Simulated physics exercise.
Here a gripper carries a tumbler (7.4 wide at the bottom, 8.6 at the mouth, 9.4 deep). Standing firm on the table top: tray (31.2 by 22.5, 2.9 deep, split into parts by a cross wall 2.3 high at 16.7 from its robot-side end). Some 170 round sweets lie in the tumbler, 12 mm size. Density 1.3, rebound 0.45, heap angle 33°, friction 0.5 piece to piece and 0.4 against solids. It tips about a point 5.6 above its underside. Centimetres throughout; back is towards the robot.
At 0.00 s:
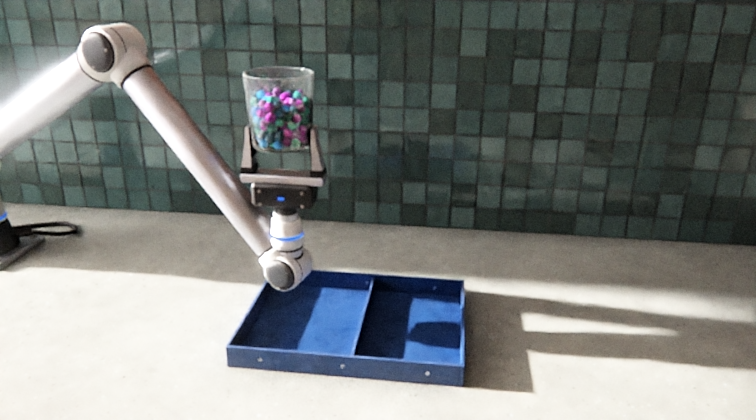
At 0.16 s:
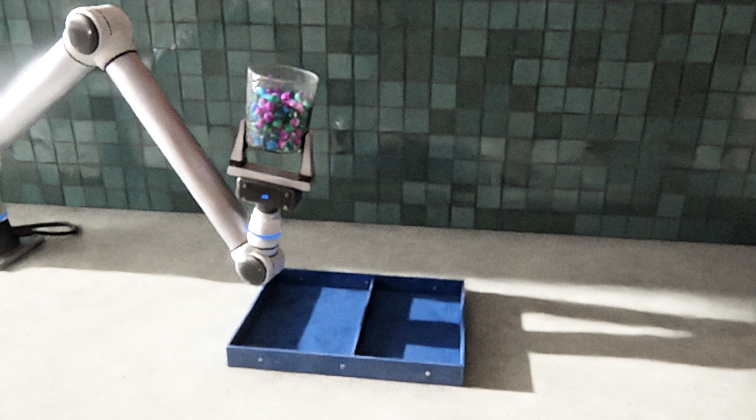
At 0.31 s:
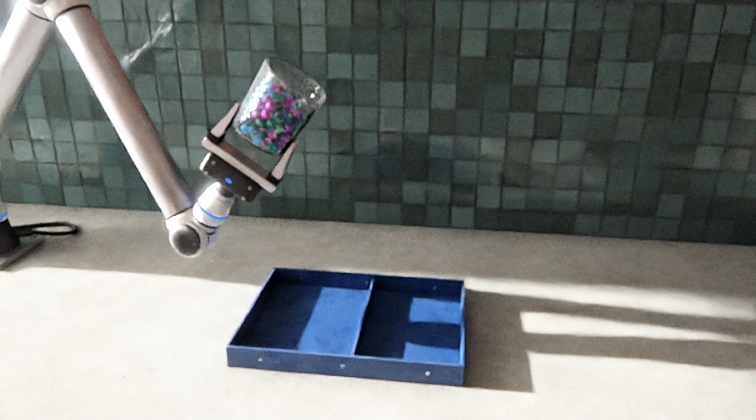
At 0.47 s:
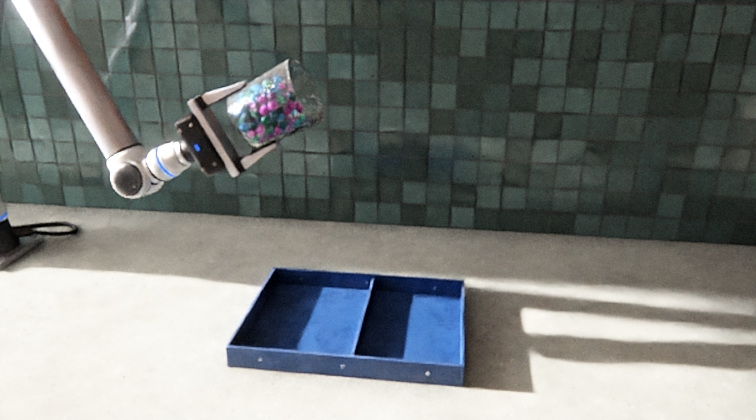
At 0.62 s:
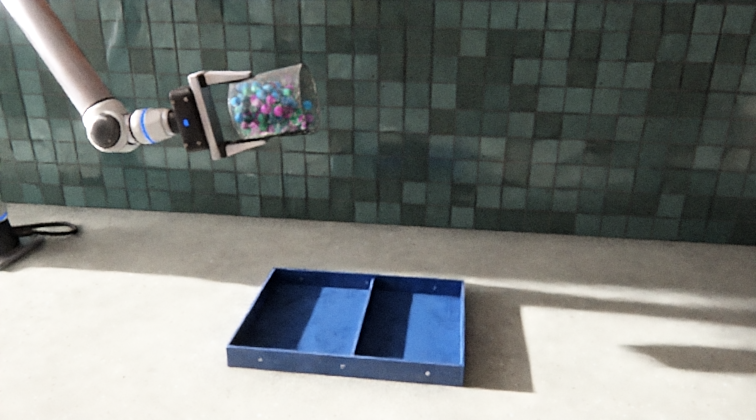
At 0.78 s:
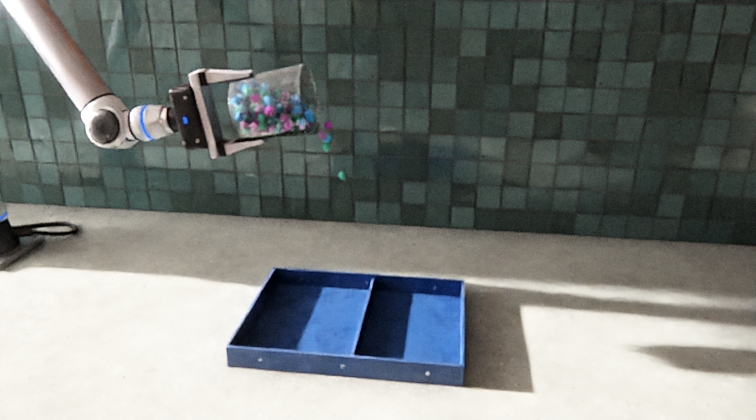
Robotic gripper tilting a clear tumbler of colourful round sweets rightward above a divided blue tray, a few sweets dropping from the rim.
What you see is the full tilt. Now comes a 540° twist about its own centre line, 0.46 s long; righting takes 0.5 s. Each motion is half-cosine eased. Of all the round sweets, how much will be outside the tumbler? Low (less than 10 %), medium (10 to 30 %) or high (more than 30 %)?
Answer: Medium; 10 to 30 % of the round sweets finish outside the tumbler.
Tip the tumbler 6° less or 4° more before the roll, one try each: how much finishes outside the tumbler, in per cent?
Some 10 and 30 per cent.
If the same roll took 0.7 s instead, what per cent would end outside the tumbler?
Then about 25 per cent.
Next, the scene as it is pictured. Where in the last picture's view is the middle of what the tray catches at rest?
Near (360, 317).
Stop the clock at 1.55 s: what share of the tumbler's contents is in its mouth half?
About 35 per cent.
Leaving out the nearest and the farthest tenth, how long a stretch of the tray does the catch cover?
Some 24 cm.
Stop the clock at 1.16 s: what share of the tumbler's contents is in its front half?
Some 40 per cent.
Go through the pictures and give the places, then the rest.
In the first picture, tumbler middle at (281, 111), upright; upper third of the load around (281, 105), from x 255 to 305, top at y 95; 166 in the tumbler.
In the second picture, tumbler middle at (280, 110), tipped 10°; upper third of the load around (276, 106), from x 255 to 305, top at y 95.
In the third picture, tumbler middle at (277, 109), tipped 35°; upper third of the load around (270, 103), from x 245 to 305, top at y 85.
In the fourth picture, tumbler middle at (275, 107), tipped 62°; upper third of the load around (265, 97), from x 240 to 300, top at y 80.
In the fifth picture, tumbler middle at (274, 105), tipped 79°; upper third of the load around (262, 94), from x 235 to 310, top at y 85.
In the sixth picture, tumbler middle at (274, 105), tipped 80°; upper third of the load around (259, 99), from x 235 to 345, top at y 85; 162 in the tumbler, 4 in flight or on a rim.
After 1.16 s, tipped 80°, highest piece 38 above the table; 149 in the tumbler, 6 in the far-side part, 4 in the robot-side part, 7 in flight or on a rim.
After 1.55 s, tipped 26°, highest piece 36 above the table; 138 in the tumbler, 13 in the far-side part, 10 in the robot-side part, 1 on the table or floor, 4 in flight or on a rim.
After 1.94 s, upright, highest piece 36 above the table; 138 in the tumbler, 13 in the robot-side part, 12 in the far-side part, 3 on the table or floor.
After 2.64 s, upright, highest piece 36 above the table; 138 in the tumbler, 13 in the robot-side part, 12 in the far-side part, 3 on the table or floor.
At rest, 138 in the tumbler, 13 in the robot-side part, 12 in the far-side part, 3 on the table or floor. That is 17 % outside the tumbler.
